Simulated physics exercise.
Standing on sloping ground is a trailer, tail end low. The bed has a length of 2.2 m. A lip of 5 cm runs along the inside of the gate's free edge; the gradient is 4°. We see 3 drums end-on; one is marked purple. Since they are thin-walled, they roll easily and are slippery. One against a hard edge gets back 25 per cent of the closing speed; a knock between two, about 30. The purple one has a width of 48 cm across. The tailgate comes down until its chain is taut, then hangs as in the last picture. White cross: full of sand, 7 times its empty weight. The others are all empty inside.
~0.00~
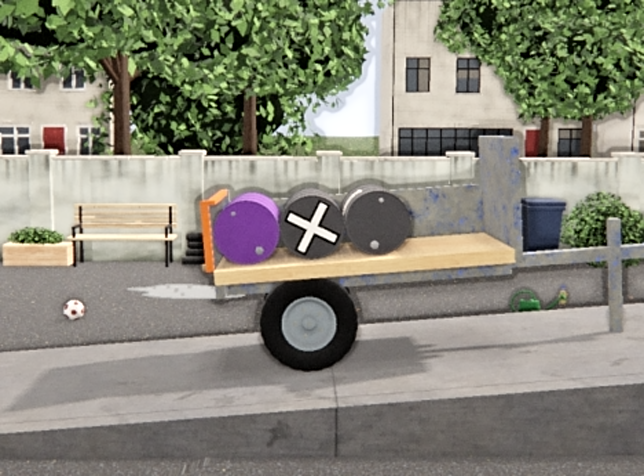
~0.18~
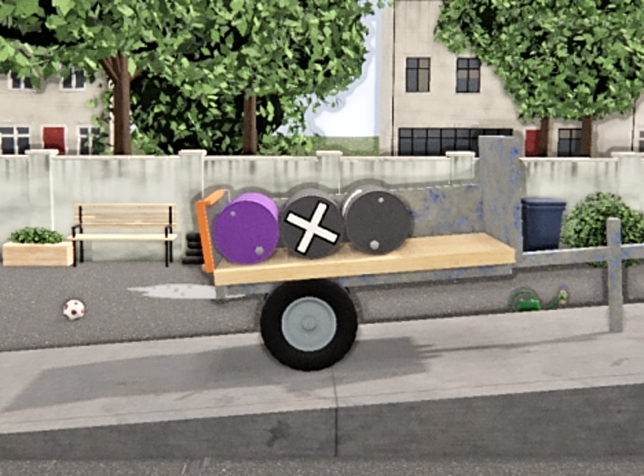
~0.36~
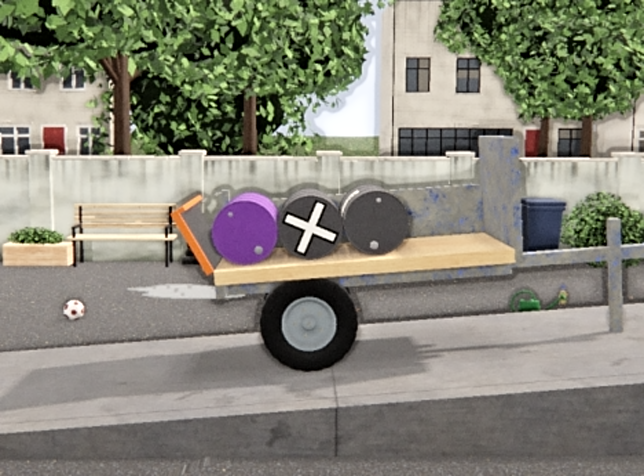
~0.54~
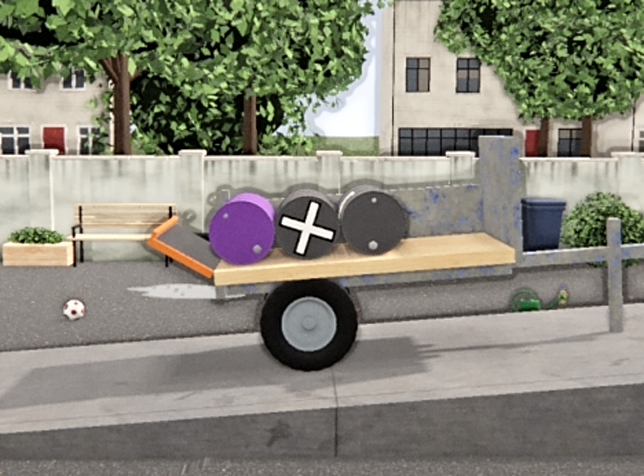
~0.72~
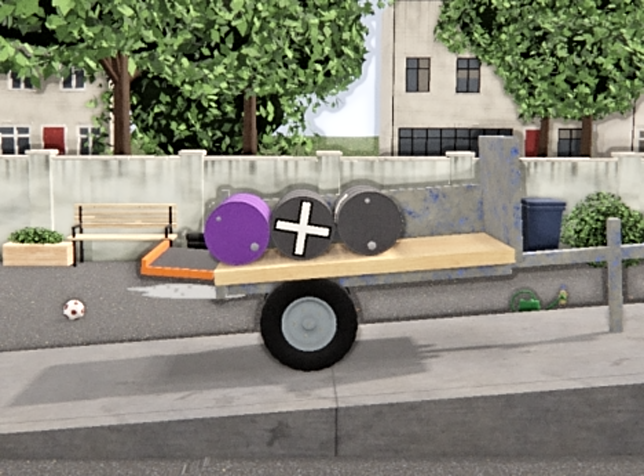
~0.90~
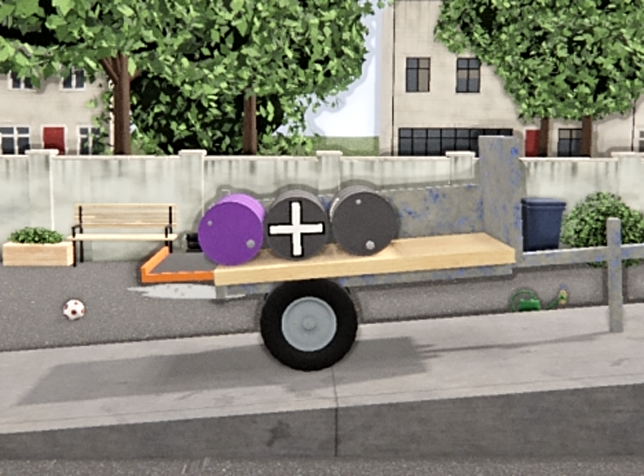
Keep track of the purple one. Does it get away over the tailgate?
Result for purple - it comes off.
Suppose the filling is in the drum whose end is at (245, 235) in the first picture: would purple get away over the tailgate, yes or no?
Purple? No, it won't, in that case.
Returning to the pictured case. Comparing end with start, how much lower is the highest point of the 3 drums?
Roughly 10 cm.
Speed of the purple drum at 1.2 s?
It's going at around 0.4 m/s.
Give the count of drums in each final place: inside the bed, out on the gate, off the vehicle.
1 - 1 - 1.
After 1.2 s, purple is on the bed, 5 cm short of the hinge, rolling left; 0 out so far.
After 1.6 s, purple is on the gate, 15 cm past the hinge, rolling left; 0 out so far.
After 2.0 s, purple is on the gate, 35 cm past the hinge, rolling left; 0 out so far.
After 2.5 s, purple is dropping off the gate; 1 out so far.
At rest (6.1 s), purple is out on the ground; 1 out so far.
